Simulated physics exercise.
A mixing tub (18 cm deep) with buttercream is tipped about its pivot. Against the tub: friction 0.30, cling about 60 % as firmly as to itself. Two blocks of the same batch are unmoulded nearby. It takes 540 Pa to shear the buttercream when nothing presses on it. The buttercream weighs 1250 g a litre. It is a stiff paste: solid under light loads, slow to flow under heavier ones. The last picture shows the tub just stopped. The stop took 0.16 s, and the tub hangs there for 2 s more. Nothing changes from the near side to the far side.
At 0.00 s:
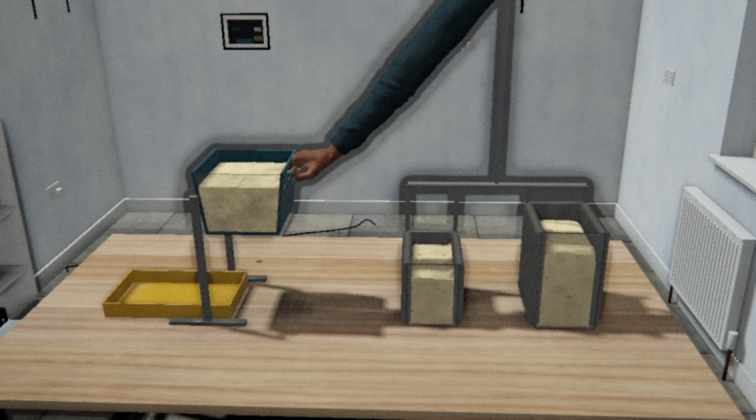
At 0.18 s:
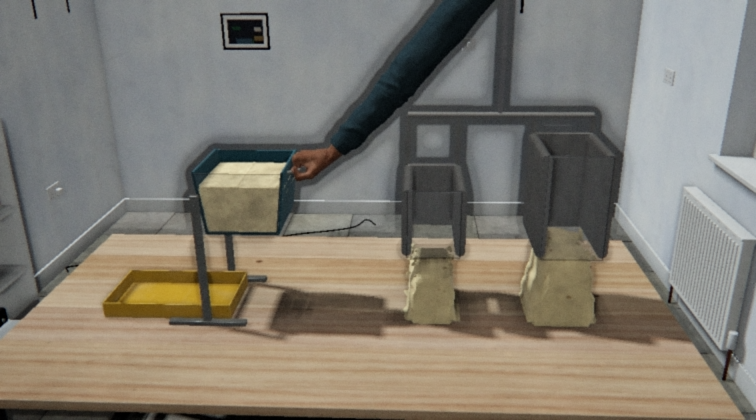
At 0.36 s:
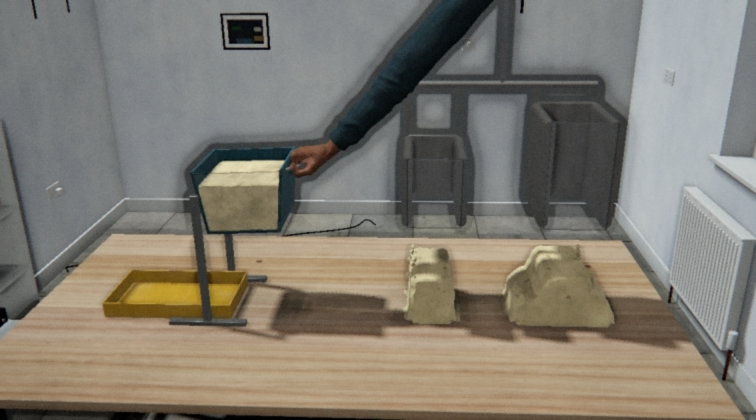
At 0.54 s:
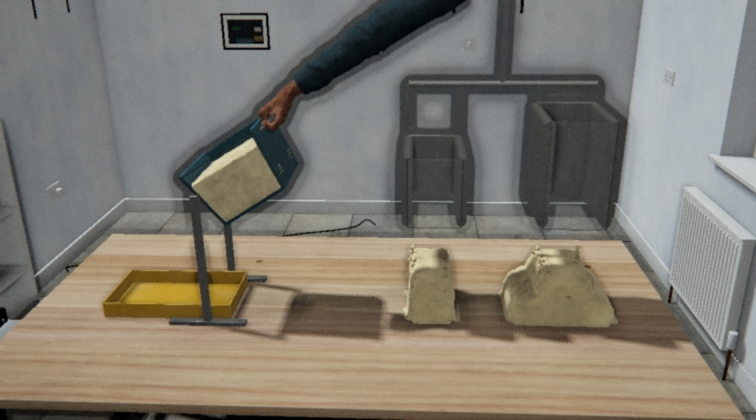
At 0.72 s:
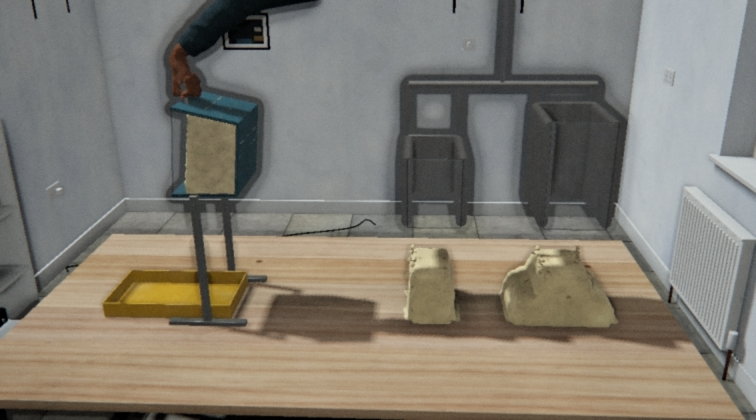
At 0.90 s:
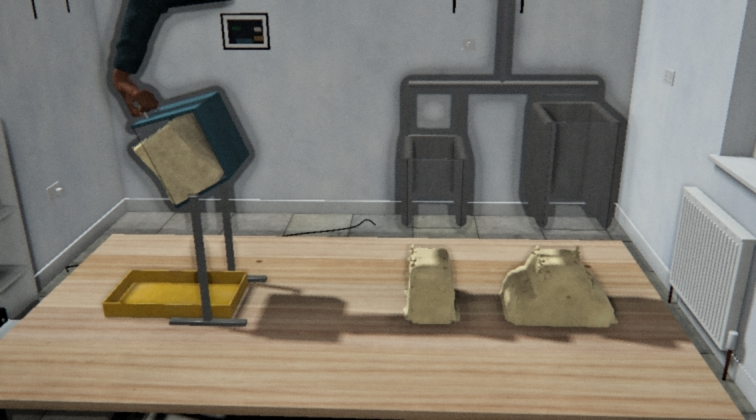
Grey moulds lifting off two pale blocks, the right one slumping wide, before a hand tips a teal tub leftward past vertical.
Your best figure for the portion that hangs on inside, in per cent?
Close to 0 per cent.
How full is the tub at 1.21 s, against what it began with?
About 0 %.
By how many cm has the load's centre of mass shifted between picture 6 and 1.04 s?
About 15 cm.
By 1.04 s, the tub is at 112 degrees and holds 22 %.
By 1.21 s, the tub is at 112 degrees and holds 0 %.
By 1.38 s, the tub is at 112 degrees and holds 0 %.
By 1.55 s, the tub is at 112 degrees and holds 0 %.
By 2.90 s, at the end, the tub is at 112 degrees and holds 0 %.
